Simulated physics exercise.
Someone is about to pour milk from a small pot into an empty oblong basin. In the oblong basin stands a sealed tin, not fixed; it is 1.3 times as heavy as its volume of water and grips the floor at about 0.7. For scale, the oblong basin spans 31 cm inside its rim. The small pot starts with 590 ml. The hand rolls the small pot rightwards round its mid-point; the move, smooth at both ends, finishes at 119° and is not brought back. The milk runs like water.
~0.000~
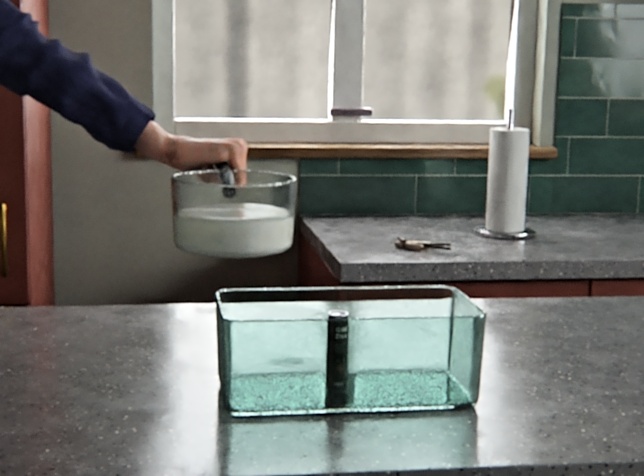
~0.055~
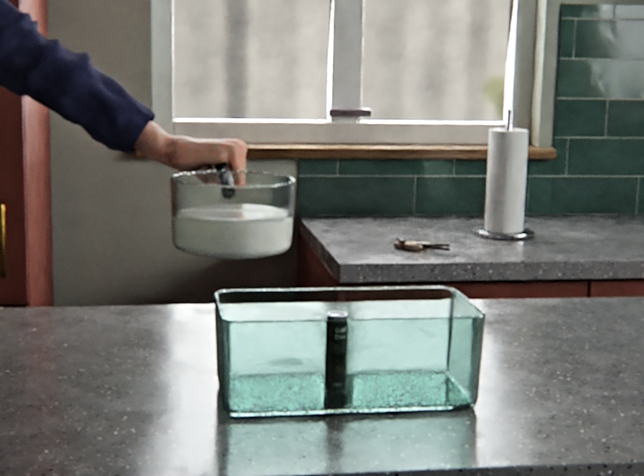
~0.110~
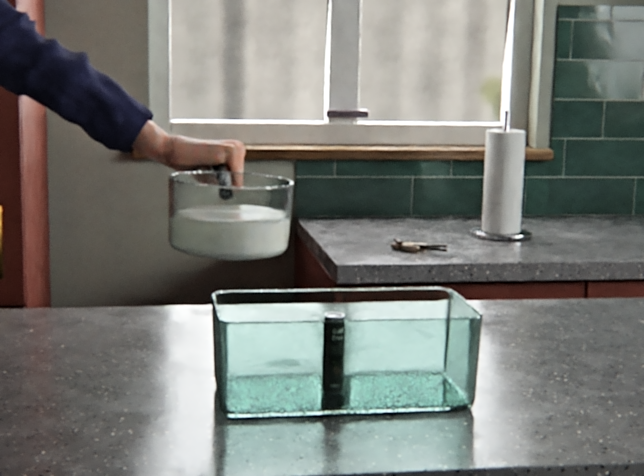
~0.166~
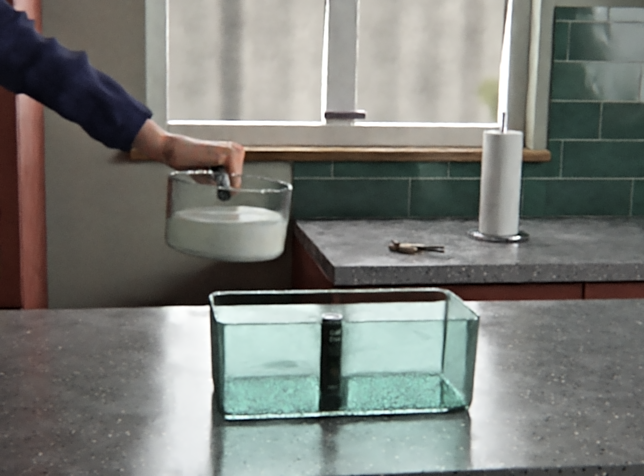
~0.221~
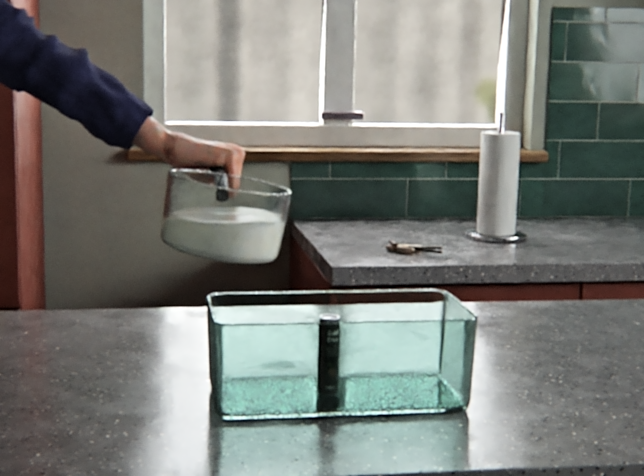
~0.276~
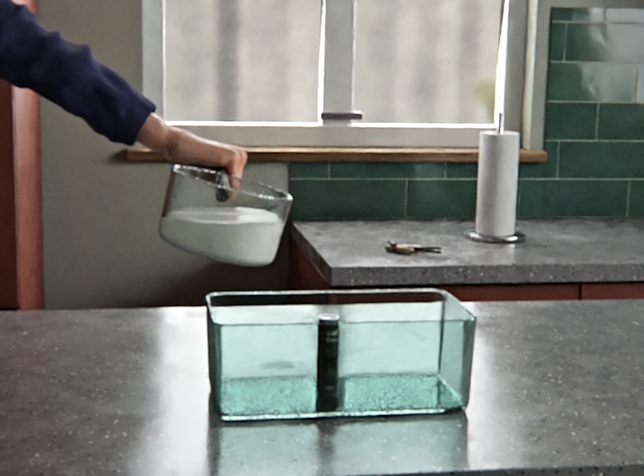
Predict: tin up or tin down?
The tin stays up.
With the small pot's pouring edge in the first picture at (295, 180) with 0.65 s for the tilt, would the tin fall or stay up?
Then it topples.
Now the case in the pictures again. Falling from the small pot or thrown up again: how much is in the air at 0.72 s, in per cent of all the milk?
Near 26 in a hundred.
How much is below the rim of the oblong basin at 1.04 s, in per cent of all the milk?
Near 84 in a hundred.
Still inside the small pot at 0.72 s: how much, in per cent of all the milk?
Near 66 in a hundred.
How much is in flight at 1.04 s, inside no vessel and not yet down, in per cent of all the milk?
Some 7 per cent.
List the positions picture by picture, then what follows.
It leans 0°; its right rim is at (294, 180); the milk meets the walls at (175, 212) and (290, 211); the oblong basin's rim runs from (220, 306) to (470, 302); the tin's top is at (338, 317), in the first frame.
It leans 1°; its right rim is at (293, 181); the milk meets the walls at (174, 212) and (289, 212), in the second frame.
It leans 2°; its right rim is at (291, 184); the milk meets the walls at (171, 213) and (287, 214), in the third frame.
It leans 5°; its right rim is at (290, 188); the milk meets the walls at (169, 214) and (284, 215), in the fourth frame.
It leans 9°; its right rim is at (289, 193); the milk meets the walls at (166, 215) and (281, 216), in the fifth frame.
It leans 14°; its right rim is at (290, 199); the milk meets the walls at (164, 215) and (280, 217), in the sixth frame.
After 0.72 s the tilt is 73° and 66 per cent is still to pour; the tin stands where it began.
After 1.04 s the tilt is 111° and 9 per cent is still to pour; the tin stands where it began.
After 1.38 s the tilt is 119° and 0 per cent is still to pour; the tin stands where it began.
After 1.75 s the tilt is 119° and 0 per cent is still to pour; the tin stands where it began.
In the end the tin stands where it began.
